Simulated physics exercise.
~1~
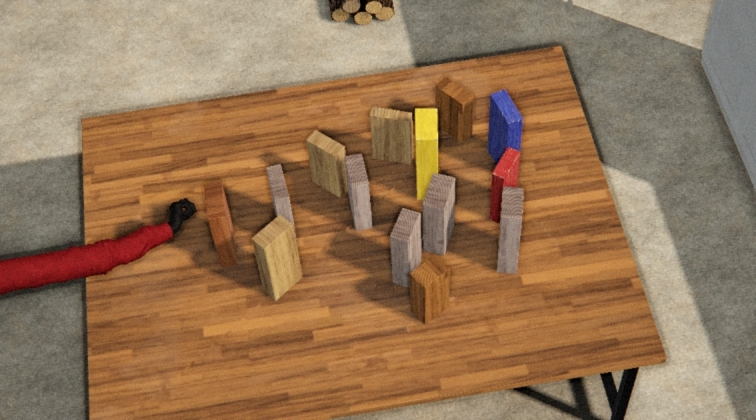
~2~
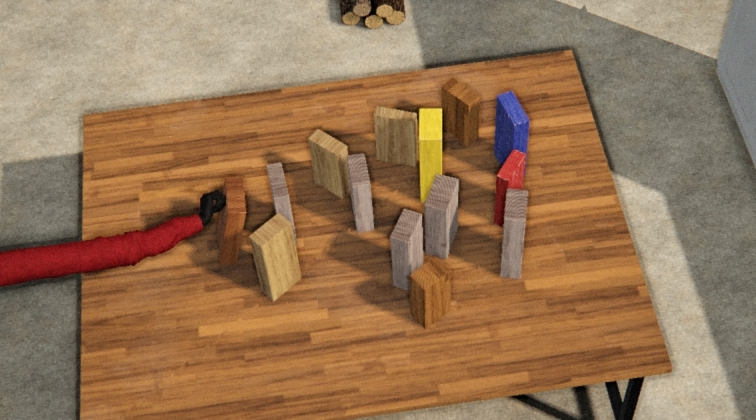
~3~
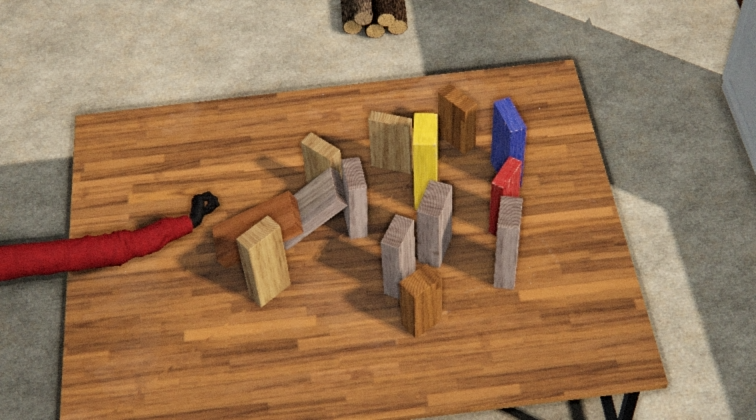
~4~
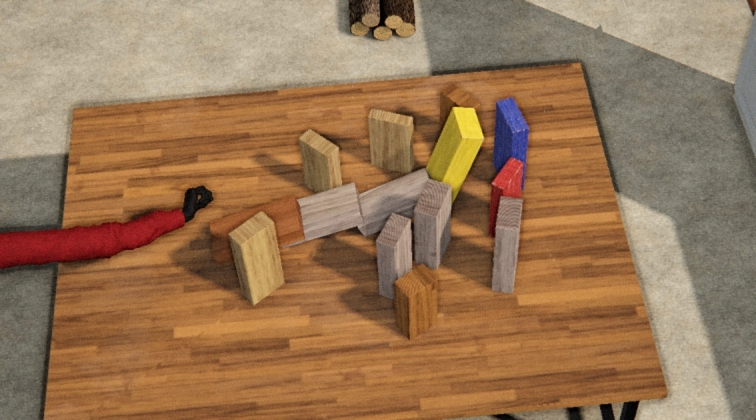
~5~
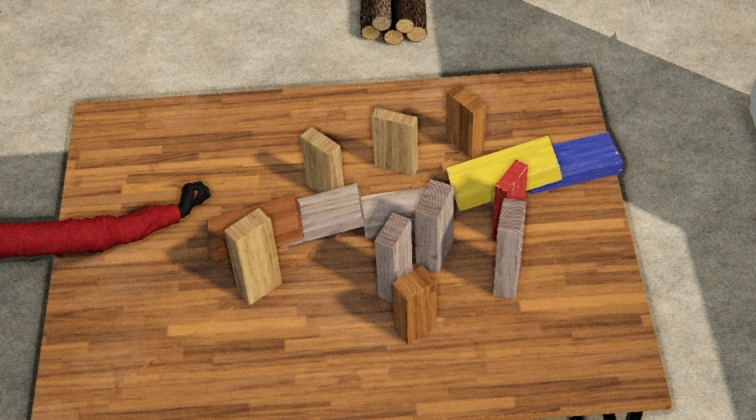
On a wooden table, a red arm tips a brown block, toppling two grey blocks, then yellow and blue, leaving red standing.
